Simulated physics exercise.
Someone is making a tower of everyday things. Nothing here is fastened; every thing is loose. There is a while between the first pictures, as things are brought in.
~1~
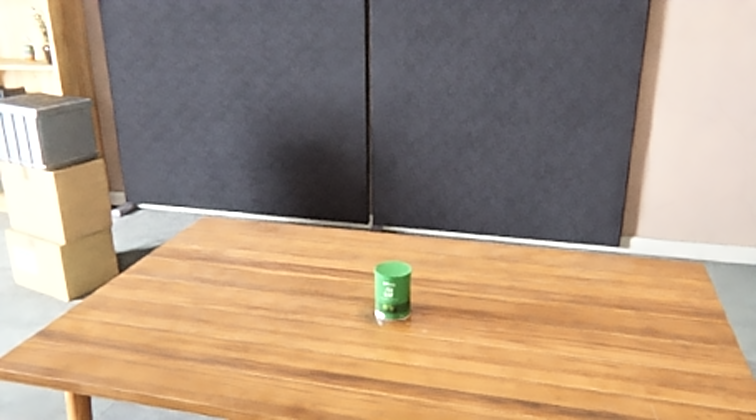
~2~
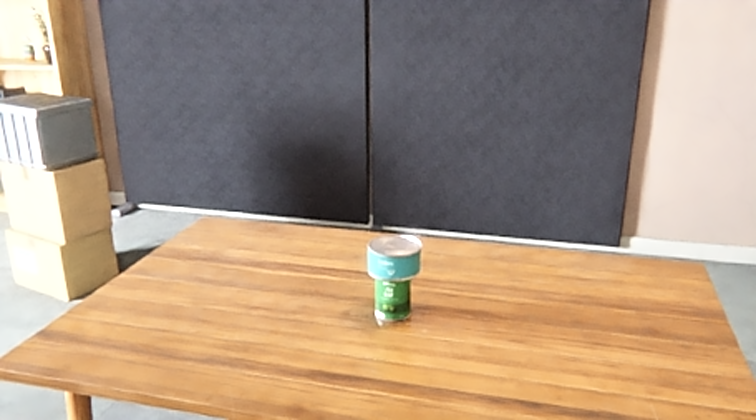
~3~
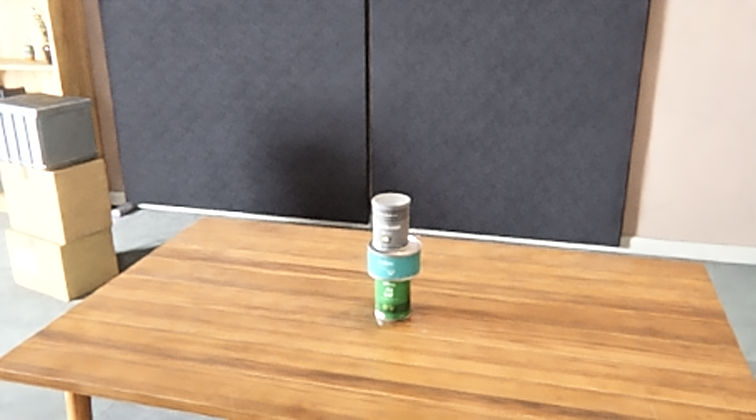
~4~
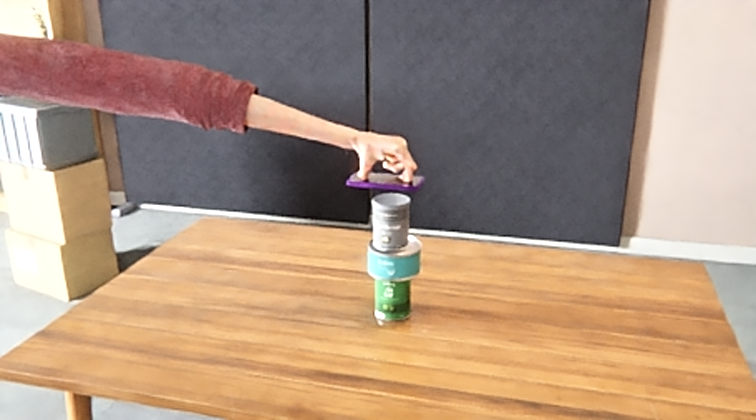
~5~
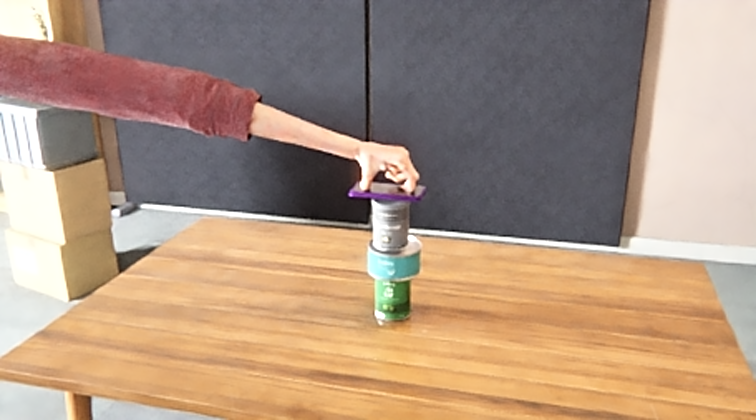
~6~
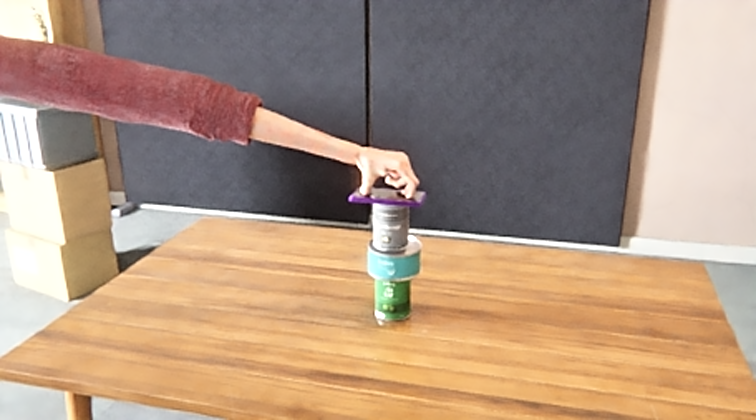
A wooden table stands before dark panels in a room with stacked boxes at the left, seen from slightly above by a still camera. A green tin sits on the tabletop, then a wider turquoise tub and a grey tin appear stacked above it. An arm in a dark red sleeve reaches from the left, lowers a flat purple phone onto the grey tin and keeps hold of it.
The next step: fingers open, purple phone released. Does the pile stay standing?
Yes.
Then, 0.20 s later than the last frame, all is still.
Then, 0.50 s later than the last frame, purple phone resting near (388, 197).
When it is over, all 4 as before. End places, in pixels of the last picture, purple phone near (388, 197). The pile stays up.
